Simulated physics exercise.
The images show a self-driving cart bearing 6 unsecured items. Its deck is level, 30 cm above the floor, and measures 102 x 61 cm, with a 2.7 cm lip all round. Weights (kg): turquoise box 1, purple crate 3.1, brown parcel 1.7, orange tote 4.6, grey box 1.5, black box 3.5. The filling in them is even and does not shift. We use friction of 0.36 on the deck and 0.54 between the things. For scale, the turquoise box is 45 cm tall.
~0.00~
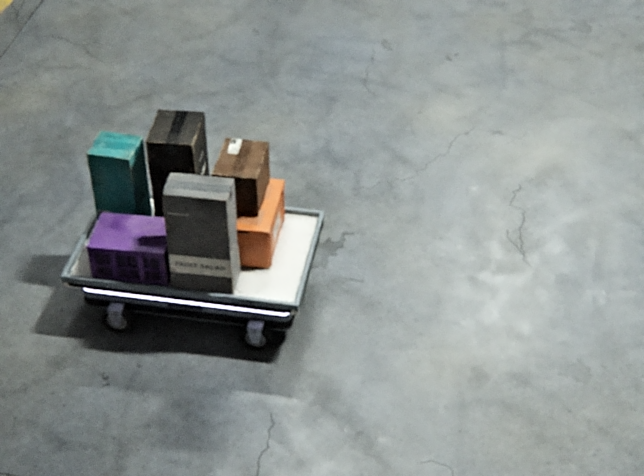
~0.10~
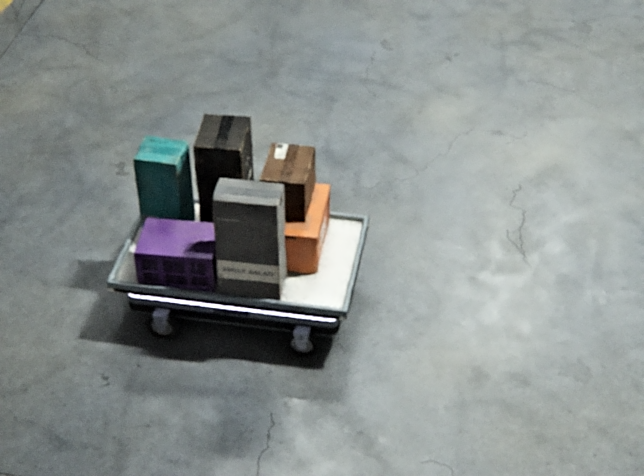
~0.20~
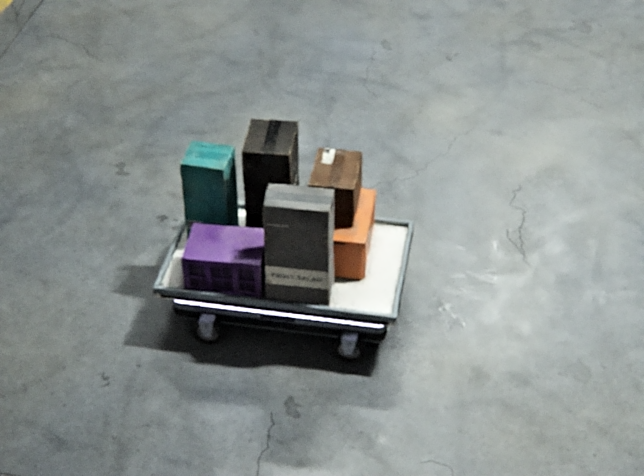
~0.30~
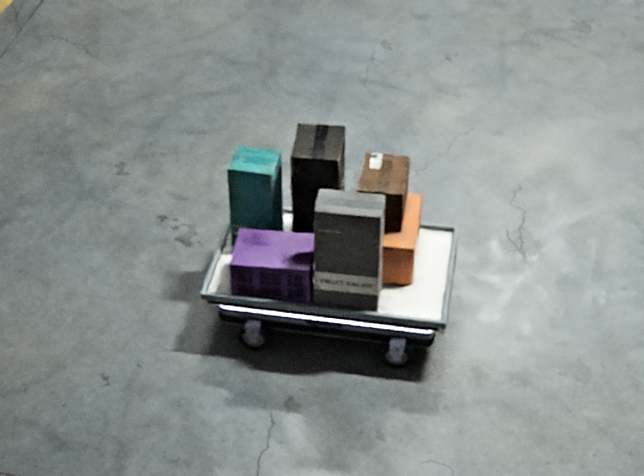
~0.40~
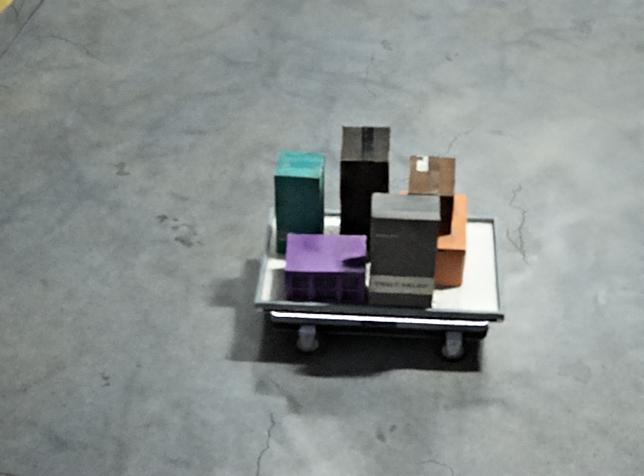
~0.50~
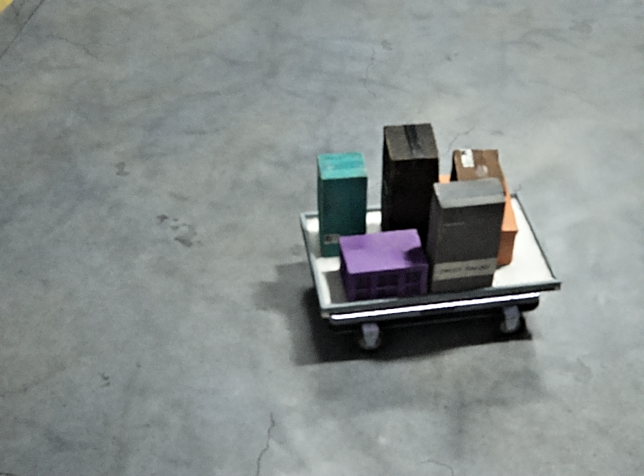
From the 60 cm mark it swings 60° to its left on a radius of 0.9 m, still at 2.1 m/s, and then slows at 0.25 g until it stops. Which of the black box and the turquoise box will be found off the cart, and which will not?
Here is how it goes: The black box will not be off the cart; the turquoise box will not be off the cart.
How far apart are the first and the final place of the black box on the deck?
Net shift near 8 cm.
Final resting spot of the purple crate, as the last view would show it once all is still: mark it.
In the last picture it sits around (629, 109).
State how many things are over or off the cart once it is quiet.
That comes to 1.
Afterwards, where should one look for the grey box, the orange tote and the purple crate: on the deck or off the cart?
Once it all settles, the grey box leaves its surface, the orange tote stays on its surface and the purple crate stays on its surface.
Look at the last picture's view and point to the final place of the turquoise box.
Roughly (582, 85).
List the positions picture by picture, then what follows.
The first frame shows cart 0 cm along; black box (180, 177); turquoise box (121, 185).
The second frame shows cart 21 cm along; grey box (251, 241).
The third frame shows cart 42 cm along; purple crate (227, 260); brown parcel (336, 187).
The fourth frame shows cart 63 cm along; grey box (349, 252).
The fifth frame shows cart 84 cm along, turned 6°; grey box (403, 253) shifted 3 cm; purple crate (326, 270).
The sixth frame shows cart 105 cm along, turned 19°; black box (409, 192) shifted 6 cm; turquoise box (342, 205).
Around 0.70 s, cart 147 cm along, turned 46°; grey box now off the cart; black box shifted 9 cm near (478, 161); turquoise box shifted 4 cm near (422, 194).
Around 0.90 s, cart 189 cm along, turned 60°; turquoise box shifted 9 cm near (486, 163); black box shifted 9 cm near (521, 119); brown parcel shifted 24 cm.
Around 1.30 s, cart 251 cm along, turned 60°; turquoise box shifted 9 cm near (558, 105); black box shifted 9 cm near (587, 66); brown parcel shifted 22 cm.
Finally (2.2 s), off the cart, grey box; not toppled but over 10 cm from the start, brown parcel and orange tote; the other 3 still in place (within 10 cm). In the last view, black box near (610, 48), turquoise box near (582, 85).
